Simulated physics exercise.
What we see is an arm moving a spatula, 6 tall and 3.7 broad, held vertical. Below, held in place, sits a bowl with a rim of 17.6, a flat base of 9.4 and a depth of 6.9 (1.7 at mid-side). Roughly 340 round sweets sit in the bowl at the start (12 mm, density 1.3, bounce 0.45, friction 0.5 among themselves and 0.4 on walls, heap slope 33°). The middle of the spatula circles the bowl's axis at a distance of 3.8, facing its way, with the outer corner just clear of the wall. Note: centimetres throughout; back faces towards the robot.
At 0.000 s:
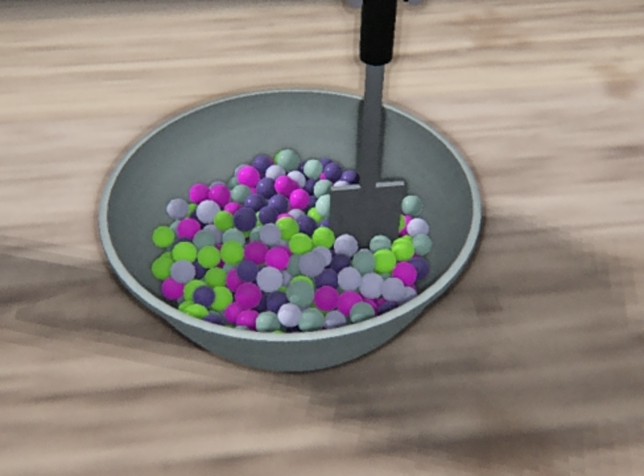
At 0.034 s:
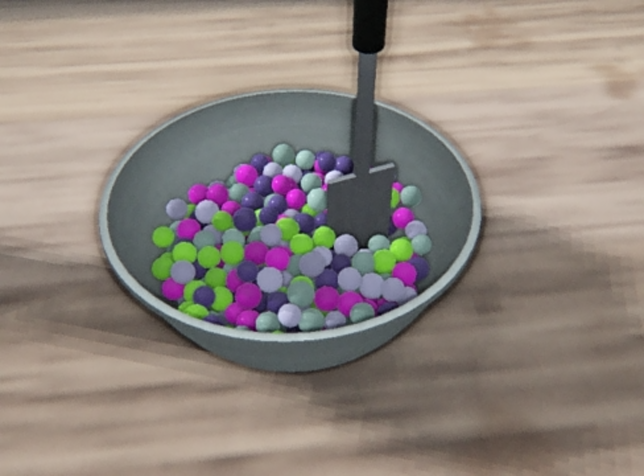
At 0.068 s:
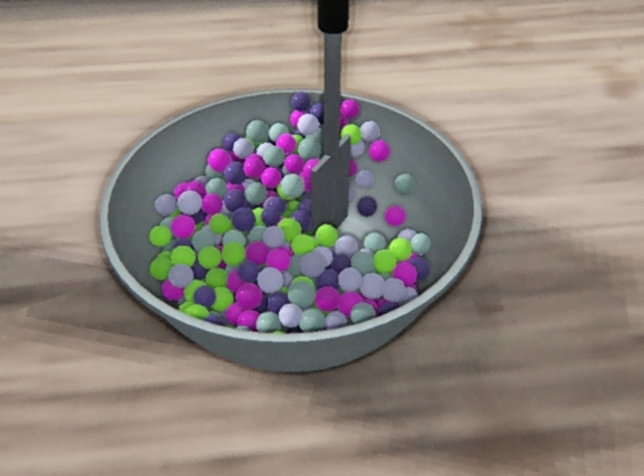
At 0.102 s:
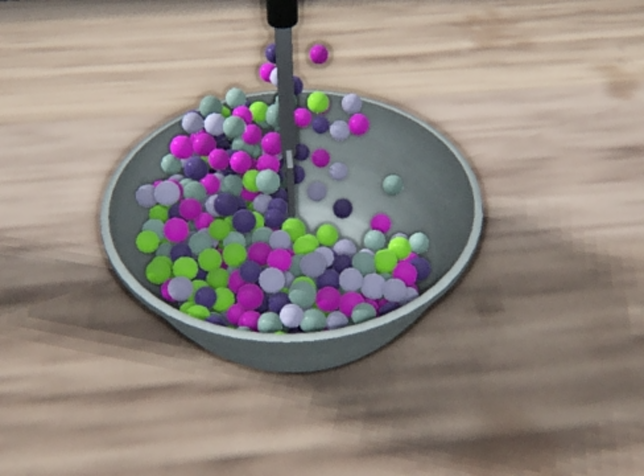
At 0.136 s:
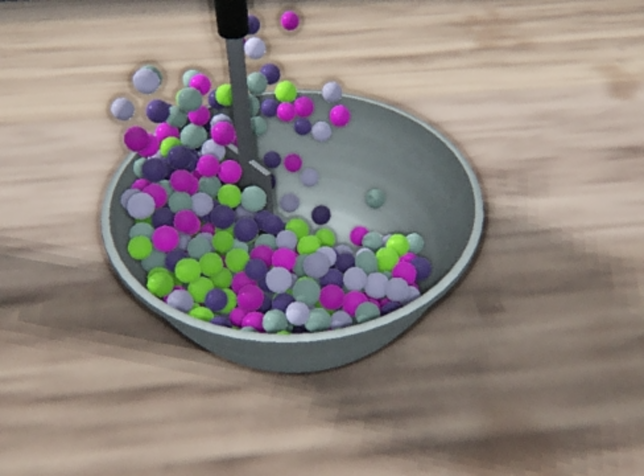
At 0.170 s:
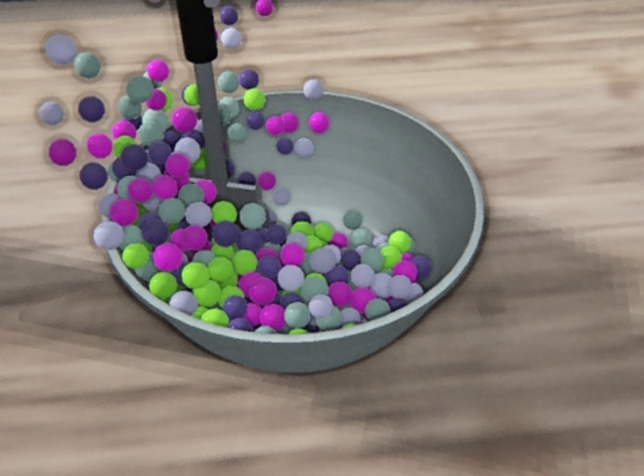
On a wooden surface, a black-handled spatula swept leftward through a gray bowl of green, pink, purple and gray balls, piling them against the left side and flinging some up above the rim.
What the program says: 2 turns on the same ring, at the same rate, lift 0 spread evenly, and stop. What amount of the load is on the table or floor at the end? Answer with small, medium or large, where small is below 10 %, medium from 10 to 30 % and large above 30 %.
It is large.
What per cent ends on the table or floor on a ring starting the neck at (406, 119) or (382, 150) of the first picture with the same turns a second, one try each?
Roughly 40 and 55 per cent.
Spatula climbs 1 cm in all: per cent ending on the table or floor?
40 %.
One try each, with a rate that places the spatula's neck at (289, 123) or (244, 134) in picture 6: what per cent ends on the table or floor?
It comes to close to 15 per cent and close to 30 per cent.
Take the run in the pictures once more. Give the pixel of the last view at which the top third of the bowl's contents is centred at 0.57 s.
In the last picture it sits around (186, 288).
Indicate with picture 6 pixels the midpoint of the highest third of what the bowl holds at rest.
(349, 196).
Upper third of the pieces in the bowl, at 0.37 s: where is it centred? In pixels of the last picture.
I'd point to somewhere close to (396, 168).
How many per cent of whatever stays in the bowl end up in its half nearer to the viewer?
Estimate: Some 40 %.
After 0.37 s, 17° round, highest piece 10 above the table; 254 in the bowl, 53 on the table or floor, 38 in flight or on the tool.
After 0.57 s, 231° round, highest piece 10 above the table; 222 in the bowl, 109 on the table or floor, 14 in flight or on the tool.
After 0.87 s, 0° round, highest piece 6 above the table; 198 in the bowl, 146 on the table or floor, 1 in flight or on the tool.
After 1.57 s, 0° round, highest piece 6 above the table; 198 in the bowl, 147 on the table or floor.
In the end, 198 in the bowl, 147 on the table or floor. That is 43 % on the table or floor.
